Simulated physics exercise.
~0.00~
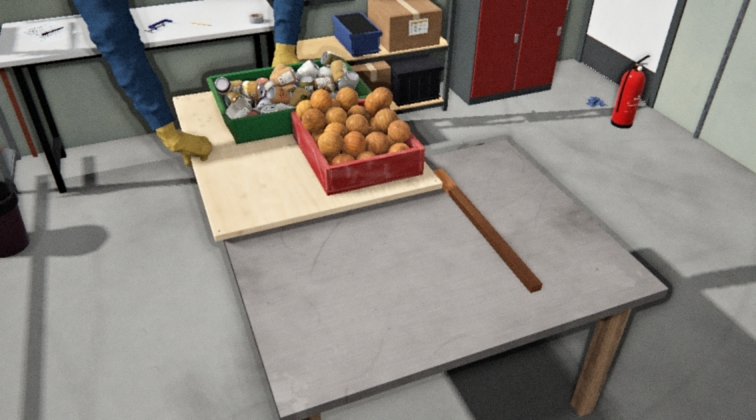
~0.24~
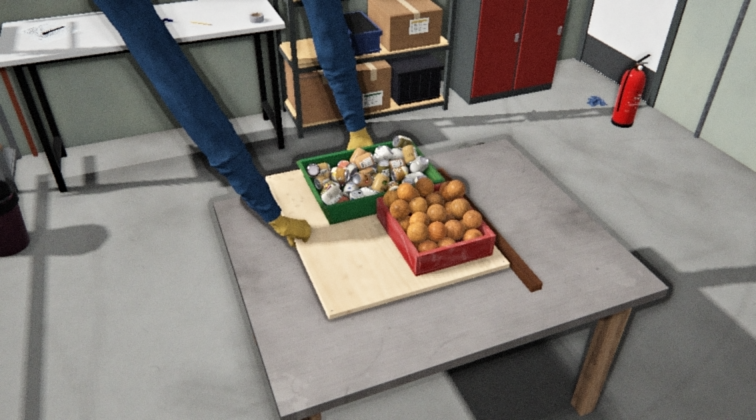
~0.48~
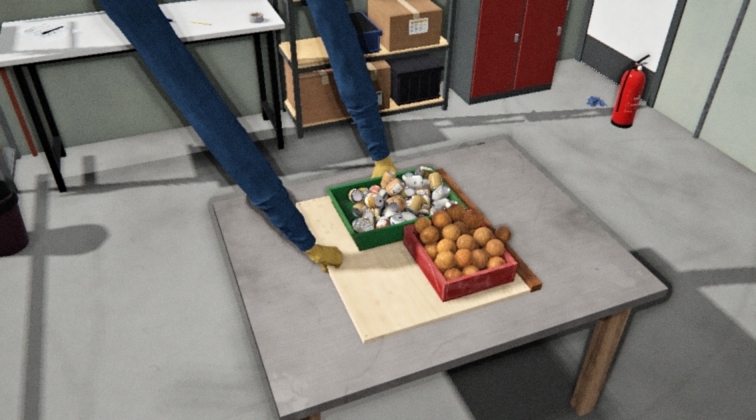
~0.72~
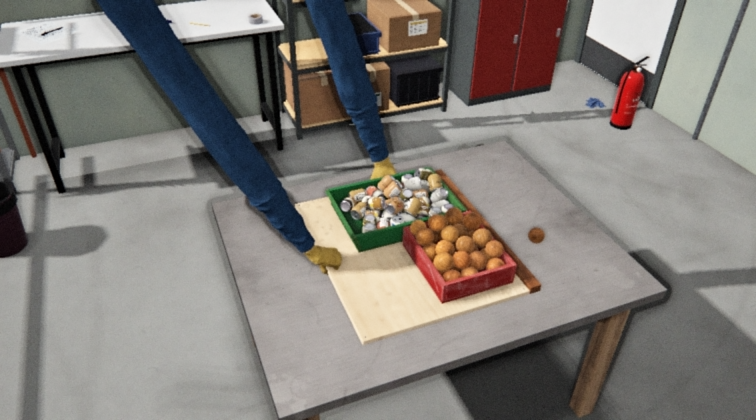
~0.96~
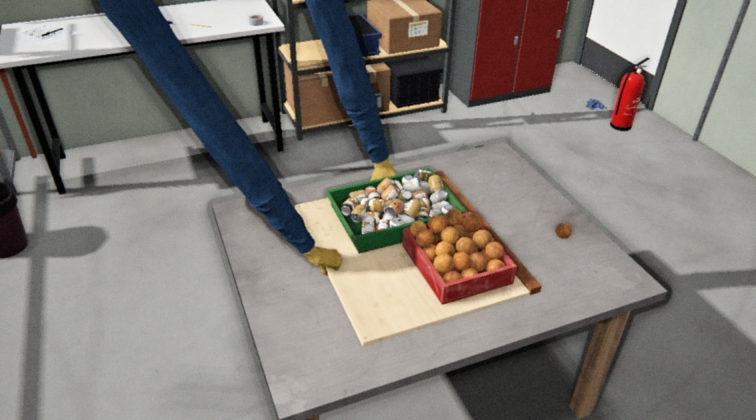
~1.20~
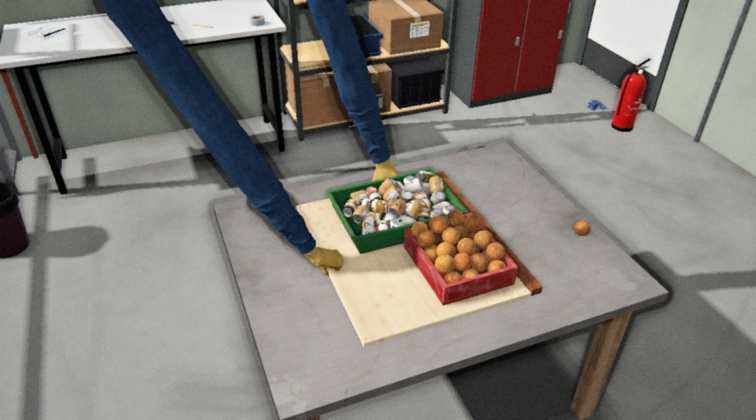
Someone in blue sleeves and yellow gloves swung a pale board holding a green tote of small cans and a red tote of onions forwards and down against a wooden stop, and one onion popped out and rolled right, staying on the table.
